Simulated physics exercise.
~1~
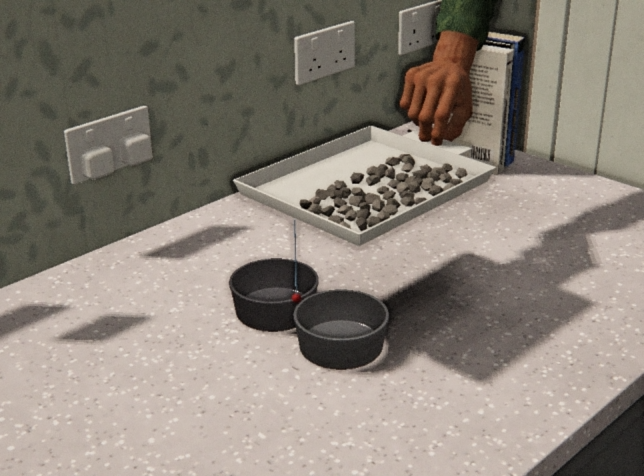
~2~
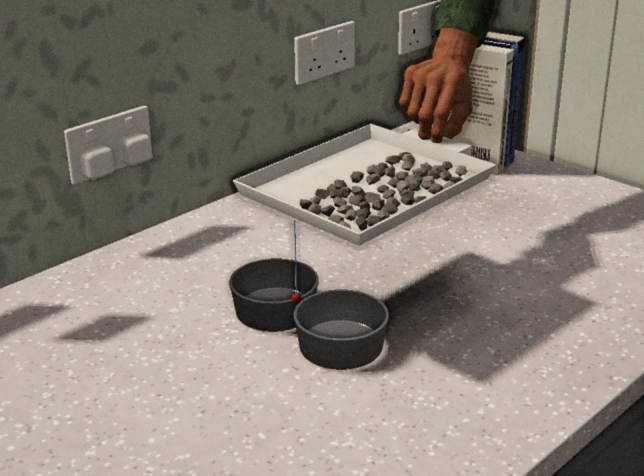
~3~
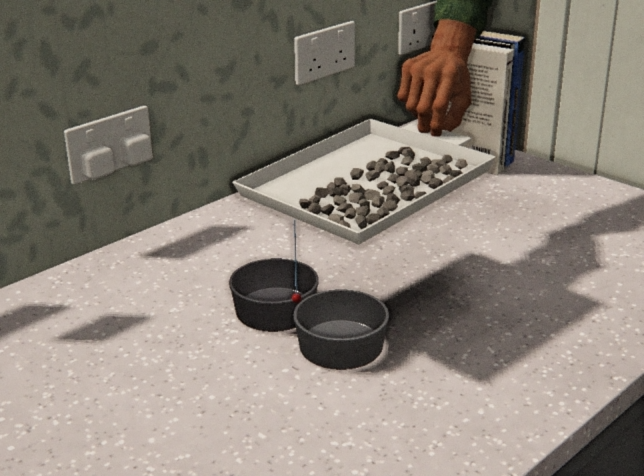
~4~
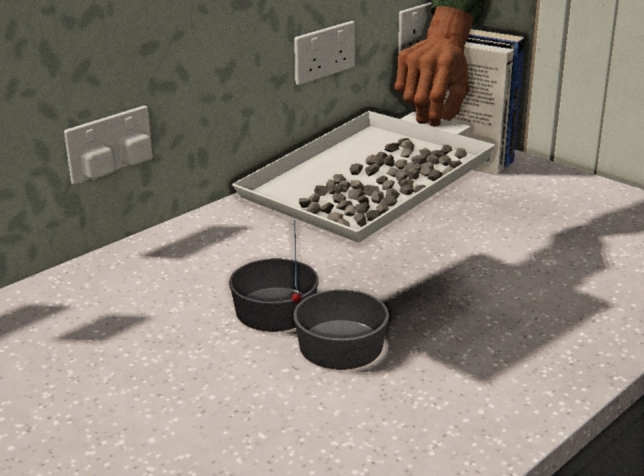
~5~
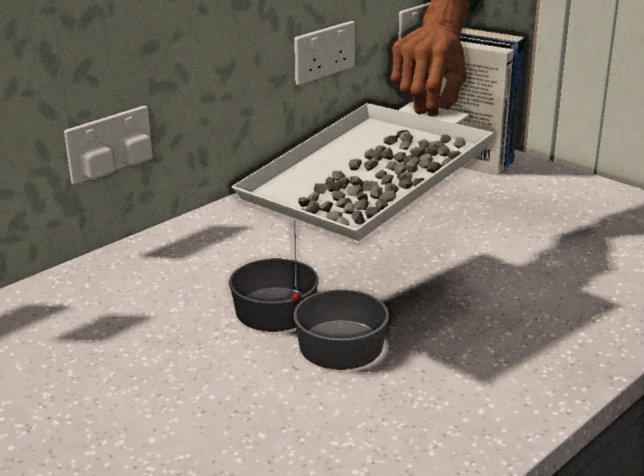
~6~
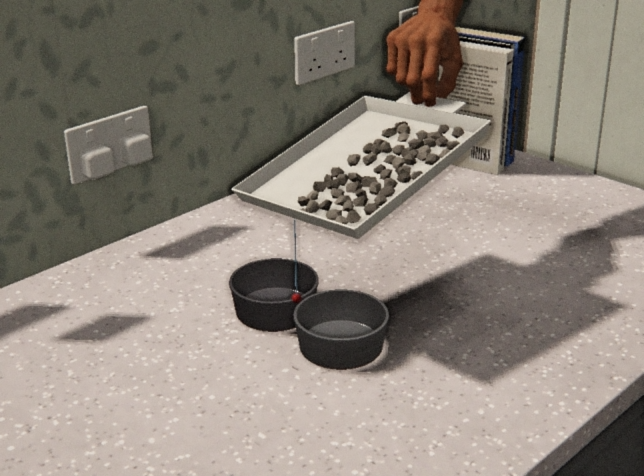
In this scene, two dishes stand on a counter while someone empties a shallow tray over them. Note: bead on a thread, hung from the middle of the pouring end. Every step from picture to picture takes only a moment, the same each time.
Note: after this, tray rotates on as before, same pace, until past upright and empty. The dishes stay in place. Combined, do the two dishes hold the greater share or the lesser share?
The lesser share.
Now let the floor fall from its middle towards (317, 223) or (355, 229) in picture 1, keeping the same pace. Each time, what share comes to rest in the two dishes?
In turn some 0 and 40 per cent.
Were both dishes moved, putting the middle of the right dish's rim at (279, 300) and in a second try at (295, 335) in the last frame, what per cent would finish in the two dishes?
Trial 1 near 60 percent, trial 2 near 90 percent.
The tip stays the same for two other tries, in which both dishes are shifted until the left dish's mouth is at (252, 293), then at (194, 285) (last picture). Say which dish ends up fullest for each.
First try, the dish to the left; second try, the dish to the right.
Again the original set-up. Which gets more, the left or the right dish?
Of the two, the left-side one is the fuller.
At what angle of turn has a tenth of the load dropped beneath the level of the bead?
Tilt: Around 75 degrees.
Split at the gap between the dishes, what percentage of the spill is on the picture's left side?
Estimate: About 100 in every hundred.
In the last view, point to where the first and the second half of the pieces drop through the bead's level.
Earlier half at (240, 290), later half at (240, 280).
Just after the last frame, tray tipped steeply; almost all on the tray; just a few in the air.
A moment on, tray tipped right over; the larger part on the tray; about a tenth outside both; about a tenth in the air.
Further on, tray tipped past a quarter turn; roughly a quarter in the left dish; roughly two thirds outside both.
When it is over, tray tipped past a quarter turn; not one in the right dish; roughly a quarter in the left dish; roughly two thirds outside both.
